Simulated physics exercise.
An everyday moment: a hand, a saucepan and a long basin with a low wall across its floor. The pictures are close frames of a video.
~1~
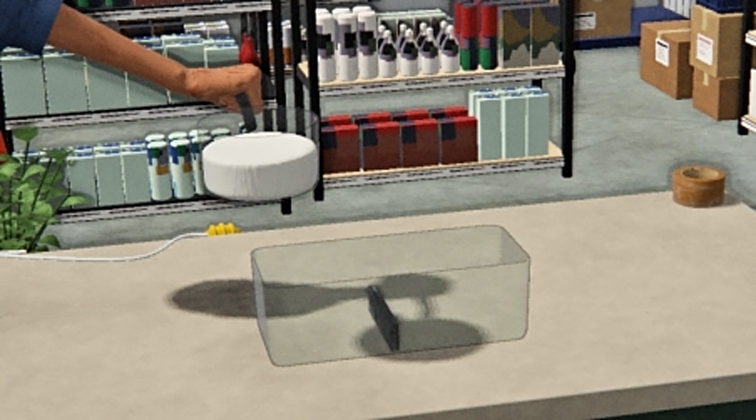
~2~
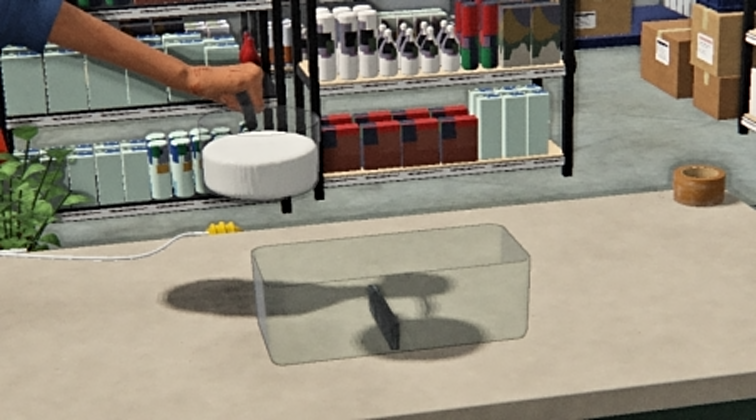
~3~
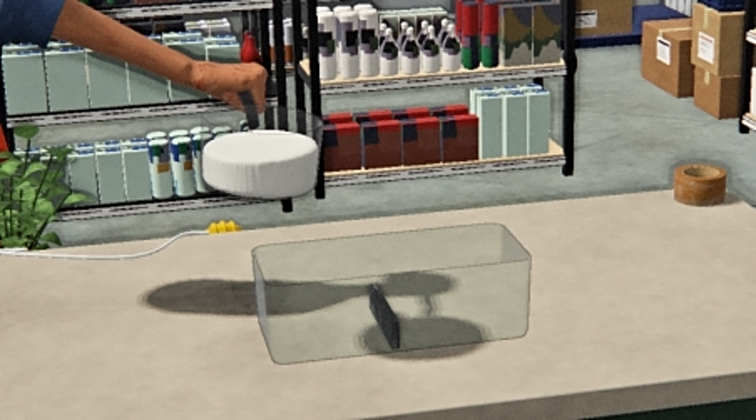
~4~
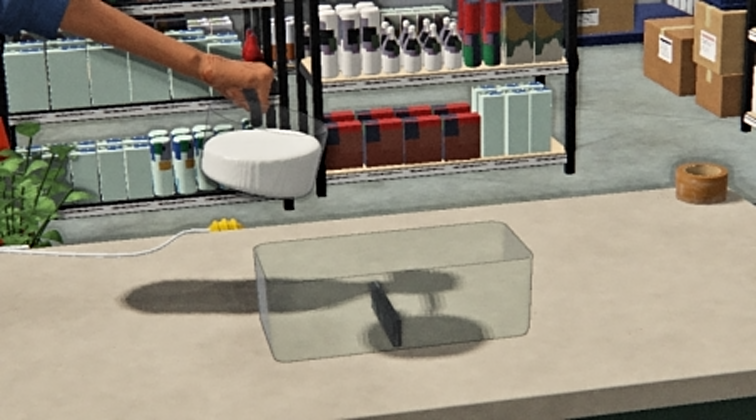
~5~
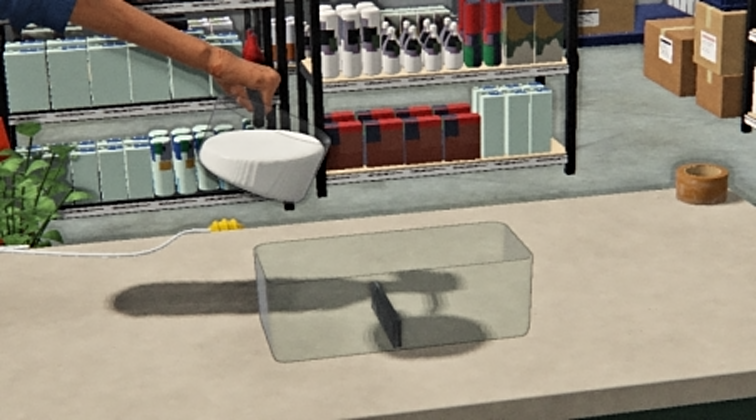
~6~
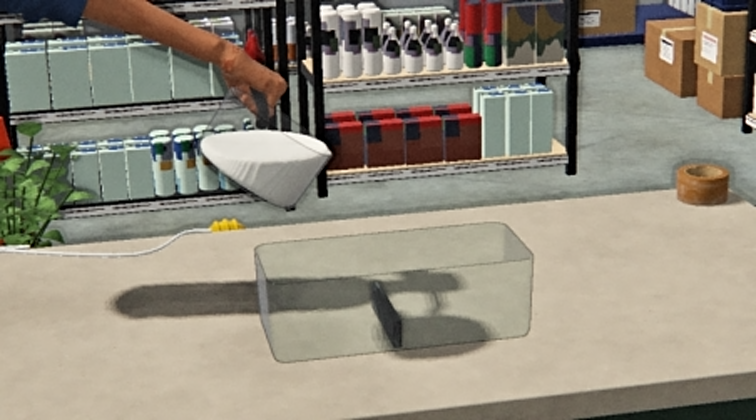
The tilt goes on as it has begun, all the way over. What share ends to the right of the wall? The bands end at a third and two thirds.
In the end less than a third is right of the wall.
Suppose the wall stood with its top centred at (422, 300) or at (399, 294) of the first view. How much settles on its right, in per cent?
About 15 and 5 per cent.
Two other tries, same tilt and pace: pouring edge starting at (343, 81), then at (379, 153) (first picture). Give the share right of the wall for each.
The first gives 75 %, the second 90 %.
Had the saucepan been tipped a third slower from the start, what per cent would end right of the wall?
Some 30 per cent.
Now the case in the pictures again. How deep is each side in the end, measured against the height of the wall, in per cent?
Near 70 on the left, 20 on the right.
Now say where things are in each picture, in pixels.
The first picture shows tilt 0°; pouring edge (317, 118); surface from (202, 152) to (315, 142); the long basin's rim runs from (257, 270) to (516, 243); the wall's top is at (383, 305).
The second picture shows tilt 2°; pouring edge (318, 118); surface from (202, 150) to (315, 141).
The third picture shows tilt 7°; pouring edge (321, 122); surface from (203, 149) to (317, 141).
The fourth picture shows tilt 14°; pouring edge (326, 128); surface from (205, 147) to (320, 140).
The fifth picture shows tilt 25°; pouring edge (328, 140); surface from (202, 146) to (323, 142).
The sixth picture shows tilt 37°; pouring edge (329, 153); surface from (200, 144) to (329, 145).
A moment on, the saucepan is tipped on its side and 39 per cent is still to pour, 15 is left of the wall and 2 right of it.
Next, the saucepan is tipped right over and 12 per cent is still to pour, 65 is left of the wall and 13 right of it.
Then the saucepan is tipped right over and 2 per cent is still to pour, 74 is left of the wall and 17 right of it.
Later the saucepan is tipped right over and 0 per cent is still to pour, 78 is left of the wall and 19 right of it.
Finally, 79 per cent lies left of the wall, 19 right of it and 3 outside.
